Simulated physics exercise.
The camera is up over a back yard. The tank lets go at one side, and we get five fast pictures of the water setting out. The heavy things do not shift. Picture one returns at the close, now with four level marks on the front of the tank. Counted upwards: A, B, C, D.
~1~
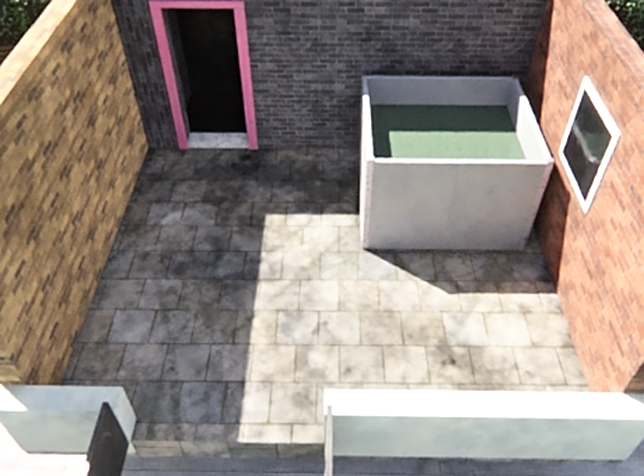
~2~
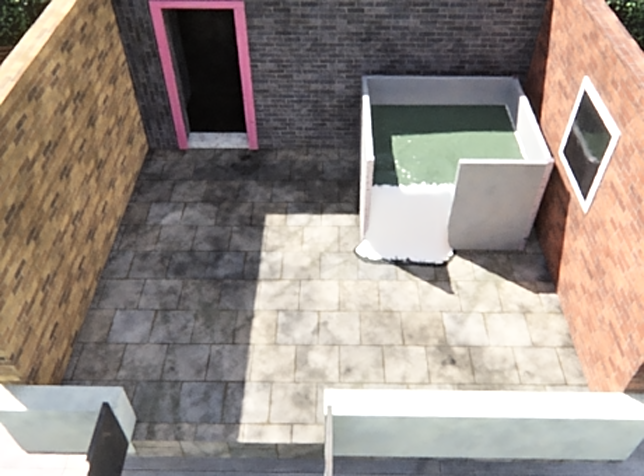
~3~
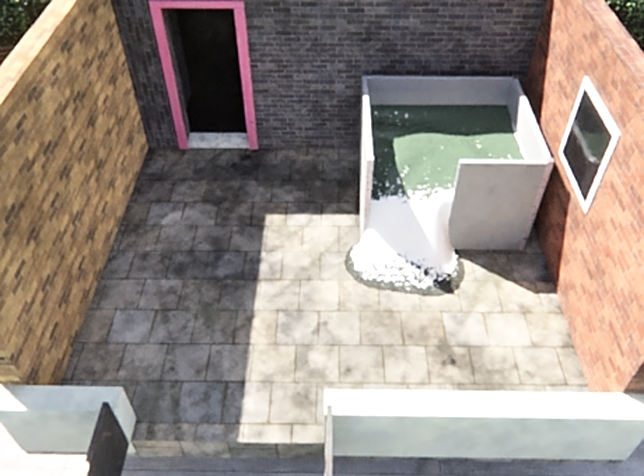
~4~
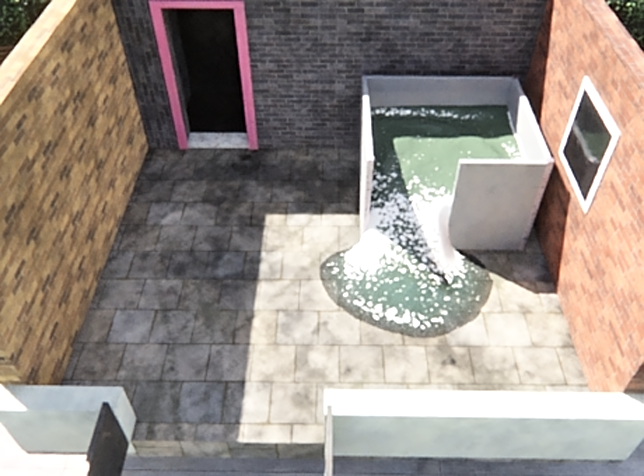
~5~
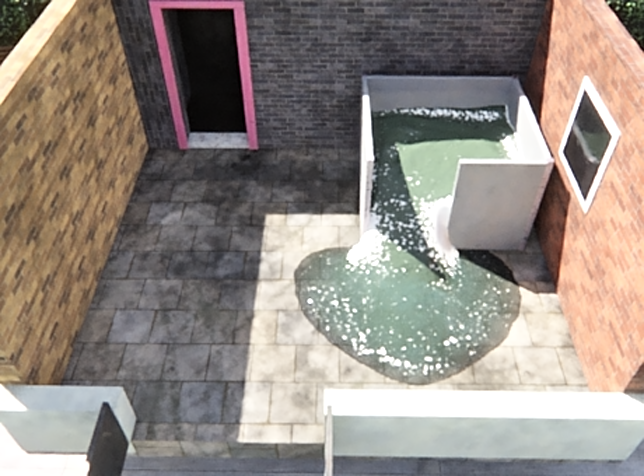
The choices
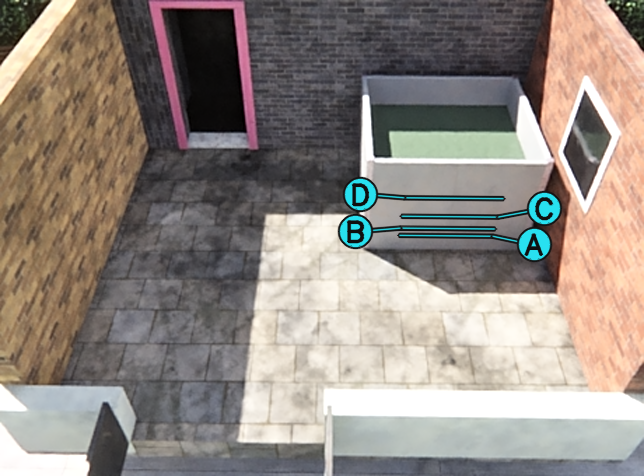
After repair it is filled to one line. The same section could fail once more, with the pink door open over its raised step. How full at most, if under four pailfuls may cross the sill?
I would pick line D.
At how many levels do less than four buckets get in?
All of them.
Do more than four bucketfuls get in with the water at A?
No, not at all.
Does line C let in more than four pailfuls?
No, that is safe.
On the marked copy, A at (446, 235); B at (447, 228); C at (449, 216); D at (453, 198); from the bottom up A, B, C, D.
Choosing A, nothing gets over.
Choosing B, nothing gets over.
Choosing C, nothing gets over.
Choosing D, a splash gets over, under a bucket.
